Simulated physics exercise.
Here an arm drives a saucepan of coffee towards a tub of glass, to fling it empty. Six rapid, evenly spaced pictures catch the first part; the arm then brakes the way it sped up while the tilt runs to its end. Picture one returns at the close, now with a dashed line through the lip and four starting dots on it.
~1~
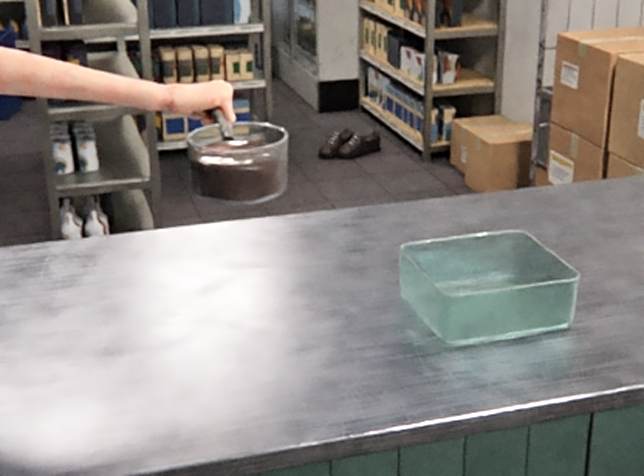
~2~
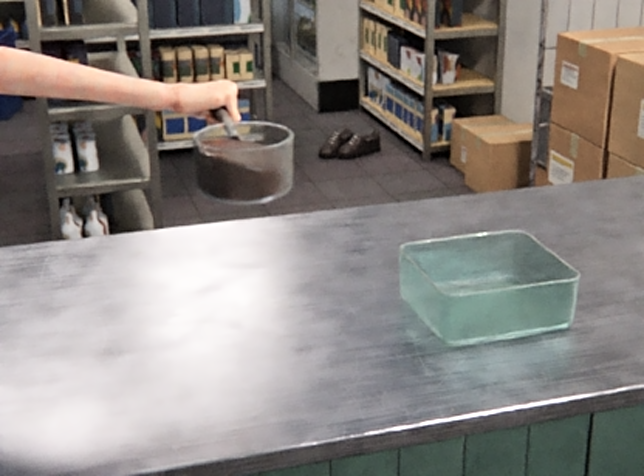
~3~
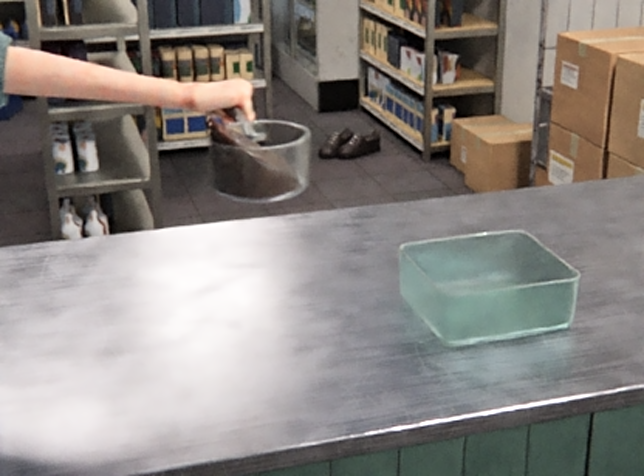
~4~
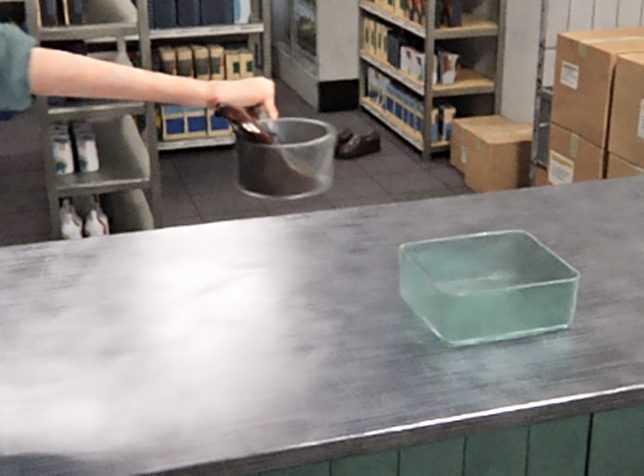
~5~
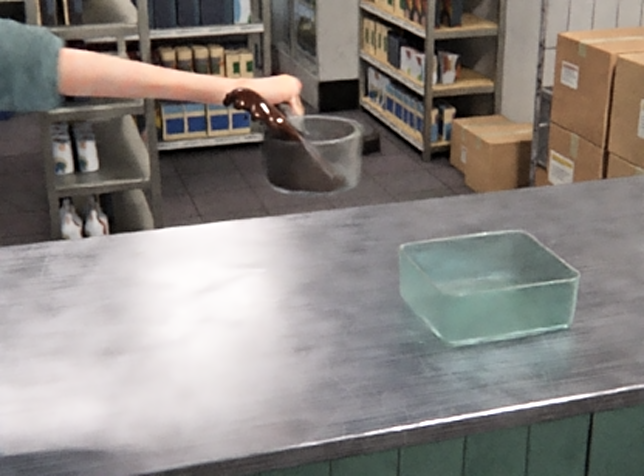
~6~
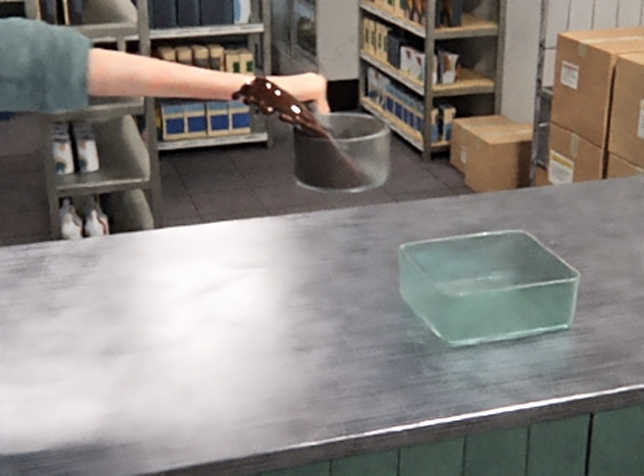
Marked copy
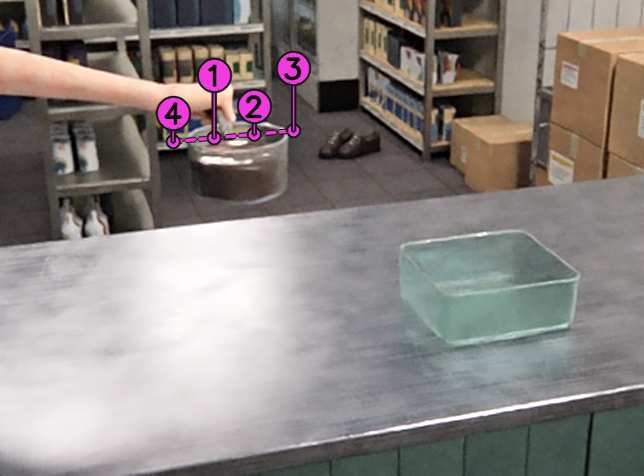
The clip opens with an arm reaching in from the left, holding a clear, round pan of dark brown liquid upright beyond a counter where a greenish glass tub sits. The arm carries the pan steadily right, and the liquid climbs its left side, then streams over the rim, trailing behind.
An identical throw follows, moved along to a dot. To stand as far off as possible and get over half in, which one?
Use place 2.
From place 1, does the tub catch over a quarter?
Yes.
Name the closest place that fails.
1.
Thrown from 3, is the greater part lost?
No, that is safe.
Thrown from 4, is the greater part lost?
Yes.
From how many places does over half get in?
Two of them.
On the marked copy, 1 at (214, 137); 2 at (254, 134); 3 at (293, 130); 4 at (173, 141).
For place 1, about 35 % lands in the tub, 61 % falls short and 5 % goes beside or beyond.
For place 2, about 70 % lands in the tub, 24 % falls short and 6 % goes beside or beyond.
For place 3, about 74 % lands in the tub, 17 % falls short and 9 % goes beside or beyond.
For place 4, about 14 % lands in the tub, 83 % falls short.
